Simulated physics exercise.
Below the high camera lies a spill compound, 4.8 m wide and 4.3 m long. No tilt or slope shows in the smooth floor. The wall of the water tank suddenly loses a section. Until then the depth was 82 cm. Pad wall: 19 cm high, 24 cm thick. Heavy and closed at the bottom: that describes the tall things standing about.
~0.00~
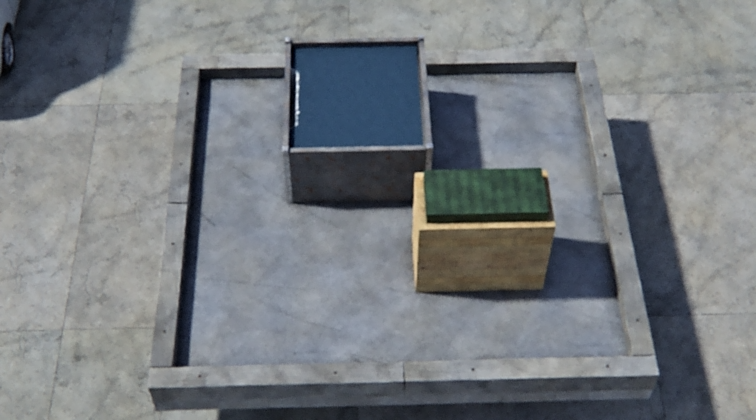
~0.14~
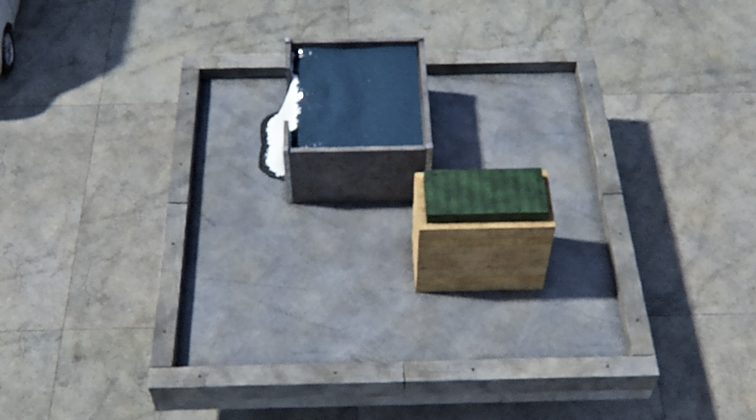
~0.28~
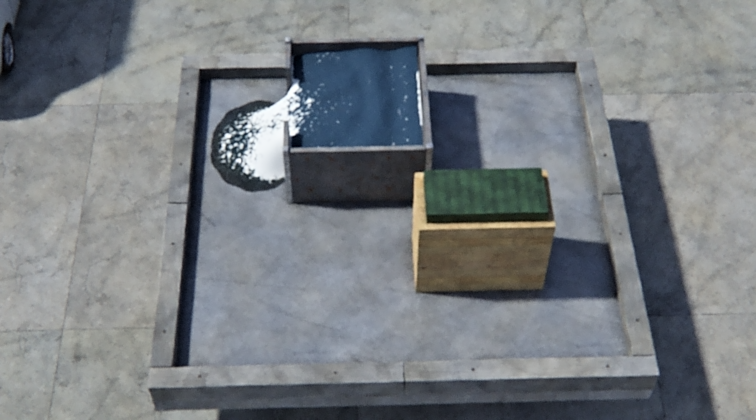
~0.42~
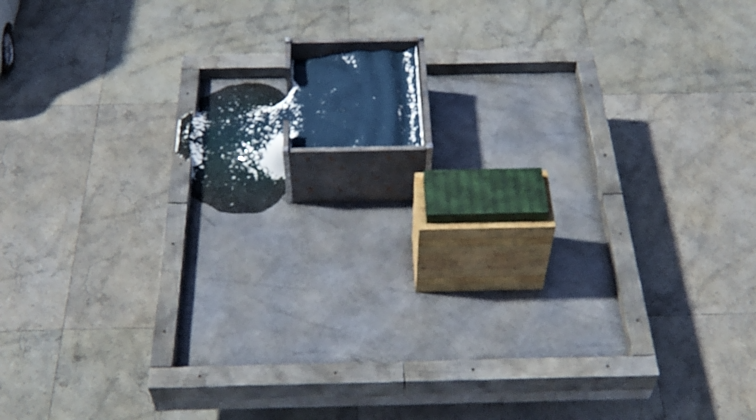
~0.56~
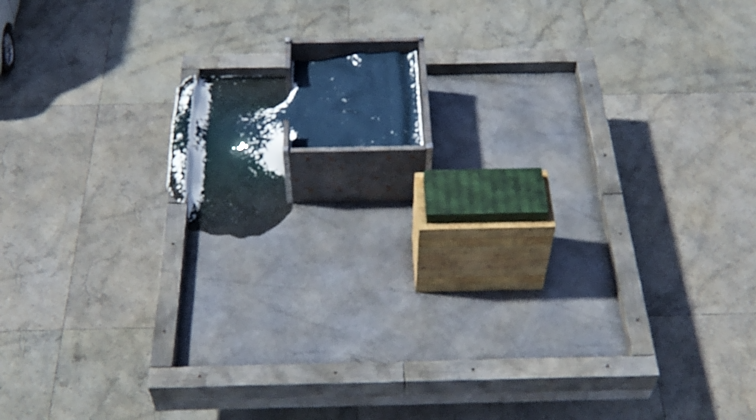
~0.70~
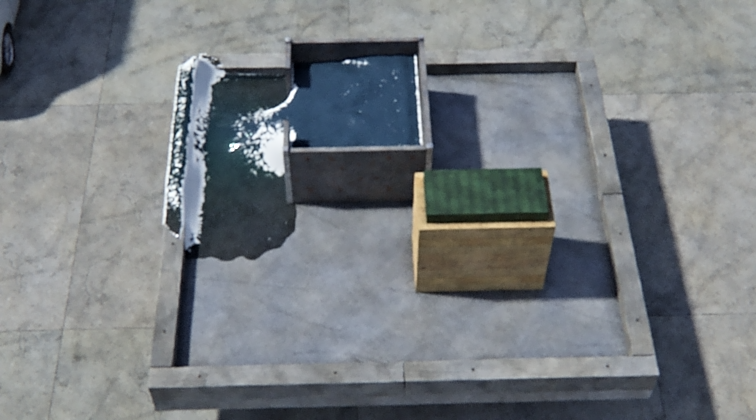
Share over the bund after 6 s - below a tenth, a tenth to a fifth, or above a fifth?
Above a fifth.
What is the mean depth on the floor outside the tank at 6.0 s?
The mean depth is around 6 cm.
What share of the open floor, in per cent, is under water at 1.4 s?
25 %.
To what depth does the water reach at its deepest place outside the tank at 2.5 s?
Max depth: About 30 centimetres.
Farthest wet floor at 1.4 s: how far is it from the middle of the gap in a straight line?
About 3.4 m.
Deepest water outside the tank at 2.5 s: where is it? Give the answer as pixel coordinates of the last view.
In the final picture, near (197, 141).
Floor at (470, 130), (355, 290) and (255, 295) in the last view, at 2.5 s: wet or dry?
Going through the three points: Not yet touched, then not yet touched, then awash.
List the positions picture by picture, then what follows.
The first picture shows the water tank at (356, 97) is whole and still, 82 cm deep.
In the second picture, water pours out at (293, 130) and has run 0.5 m, to (277, 117); deepest outside 46 cm, 82 cm at the water tank's back.
In the third picture, the front is at (223, 129), 0.9 m from the gap at (293, 131); 0.9 m2 of floor is under water; 79 cm left at the back of the water tank.
In the fourth picture, water pours out at (293, 131) and has run 1.3 m, to (200, 108); deepest outside 49 cm, 71 cm at the water tank's back.
In the fifth picture, the front is at (190, 223), 1.6 m from the gap at (293, 131); 3.0 m2 of floor is under water; 70 cm left at the back of the water tank.
In the sixth picture, the front is at (188, 253), 2.0 m from the gap at (293, 131); 3.4 m2 of floor is under water; 67 cm left at the back of the water tank.
After 1.1 s water covers 20 % of the floor and is deepest (50 cm) near (287, 139); 7 % is over the wall.
After 1.4 s water covers 25 % of the floor and is deepest (44 cm) near (286, 150); 13 % is over the wall.
After 2.5 s water covers 35 % of the floor and is deepest (30 cm) near (197, 141); 27 % is over the wall.
After 4.0 s water covers 55 % of the floor and is deepest (24 cm) near (202, 87); 31 % is over the wall.
After 6.0 s water covers 70 % of the floor and is deepest (16 cm) near (202, 87); 32 % is over the wall.
